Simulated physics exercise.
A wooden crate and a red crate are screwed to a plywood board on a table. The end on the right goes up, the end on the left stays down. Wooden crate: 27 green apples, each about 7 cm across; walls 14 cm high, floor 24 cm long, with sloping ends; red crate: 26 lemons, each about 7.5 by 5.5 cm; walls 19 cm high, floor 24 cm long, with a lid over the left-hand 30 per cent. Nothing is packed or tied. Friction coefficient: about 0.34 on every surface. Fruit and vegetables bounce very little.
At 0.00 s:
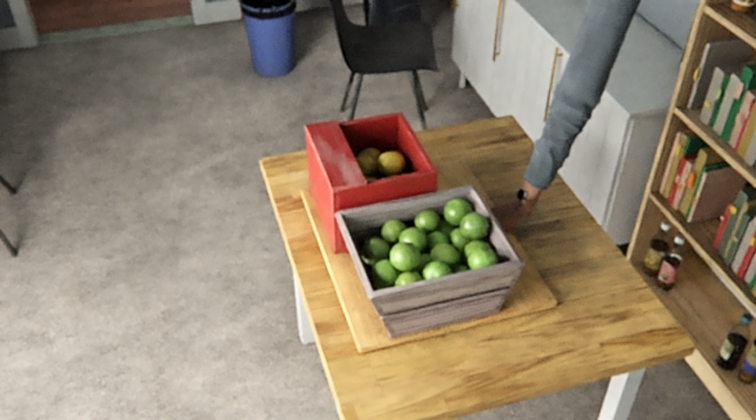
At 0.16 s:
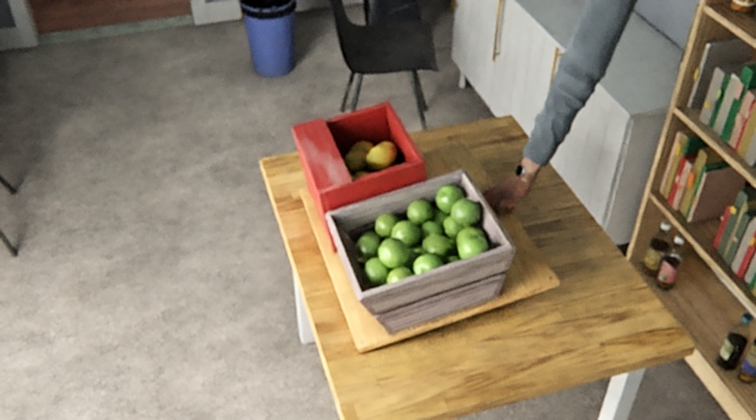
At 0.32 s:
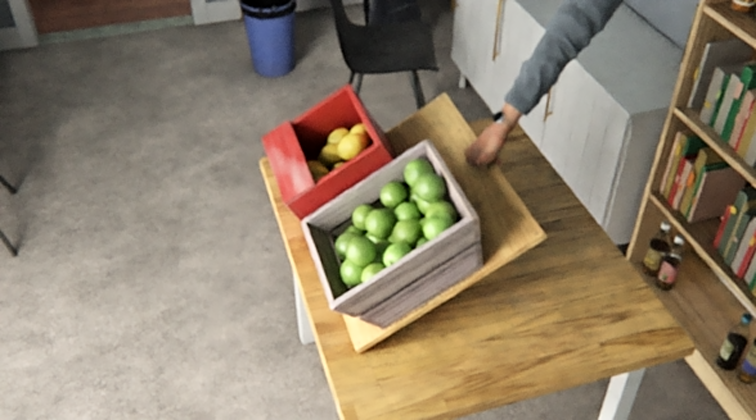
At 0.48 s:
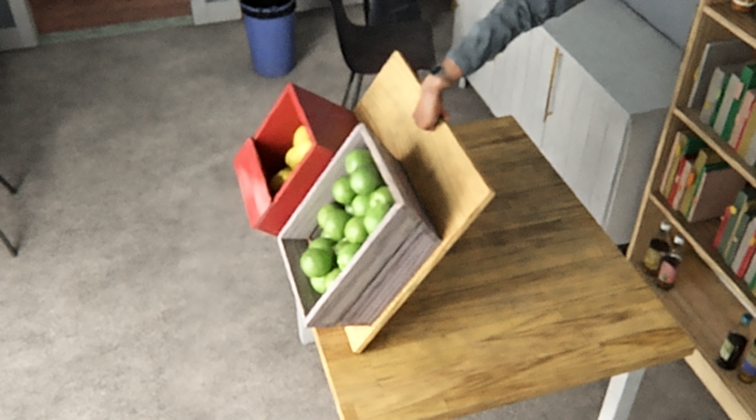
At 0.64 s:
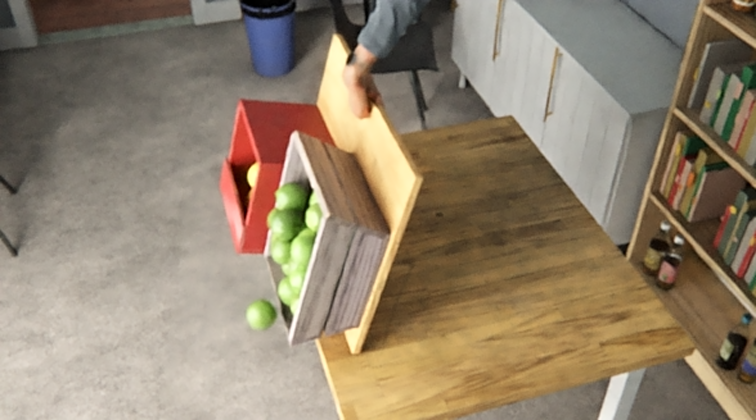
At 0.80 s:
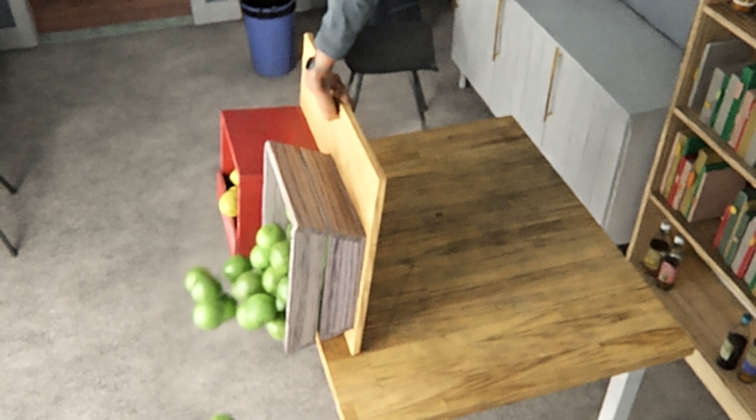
In a grey-floored room seen from above by a still camera, a wooden table stands between a bookshelf on the right and a dark chair and blue bin behind. On it, a weathered wooden crate of green apples sits before a red, partly lidded crate of yellowish fruit, both on a board. A hand lifts the board's right end until it stands nearly upright, and green apples tumble out leftward, first one, then several.
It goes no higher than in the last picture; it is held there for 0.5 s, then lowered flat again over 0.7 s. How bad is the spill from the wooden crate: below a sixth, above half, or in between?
The wooden crate loses upwards of half of its green apples.
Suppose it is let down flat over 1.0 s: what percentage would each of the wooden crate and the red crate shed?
In that case wooden crate 100, red crate 0 per cent.
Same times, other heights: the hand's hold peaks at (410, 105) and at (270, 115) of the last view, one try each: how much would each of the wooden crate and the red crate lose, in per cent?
Wooden crate 20 then 100, red crate 0 then 20 per cent.
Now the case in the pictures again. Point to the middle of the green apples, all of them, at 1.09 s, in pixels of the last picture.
Near (219, 402).
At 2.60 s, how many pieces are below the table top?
Some 30 pieces.
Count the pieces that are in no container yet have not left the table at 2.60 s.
Roughly 0.
After 1.09 s, tilt 83°; 21 of 27 out of the wooden crate and 1 of 26 out of the red crate.
After 1.45 s, tilt 73°; 27 of 27 out of the wooden crate and 1 of 26 out of the red crate.
After 1.95 s, tilt 1°; 27 of 27 out of the wooden crate and 1 of 26 out of the red crate.
Outcome (at 2.60 s), 27 of 27 out of the wooden crate and 1 of 26 out of the red crate. Asked share, 27 of 27, 100 per cent.
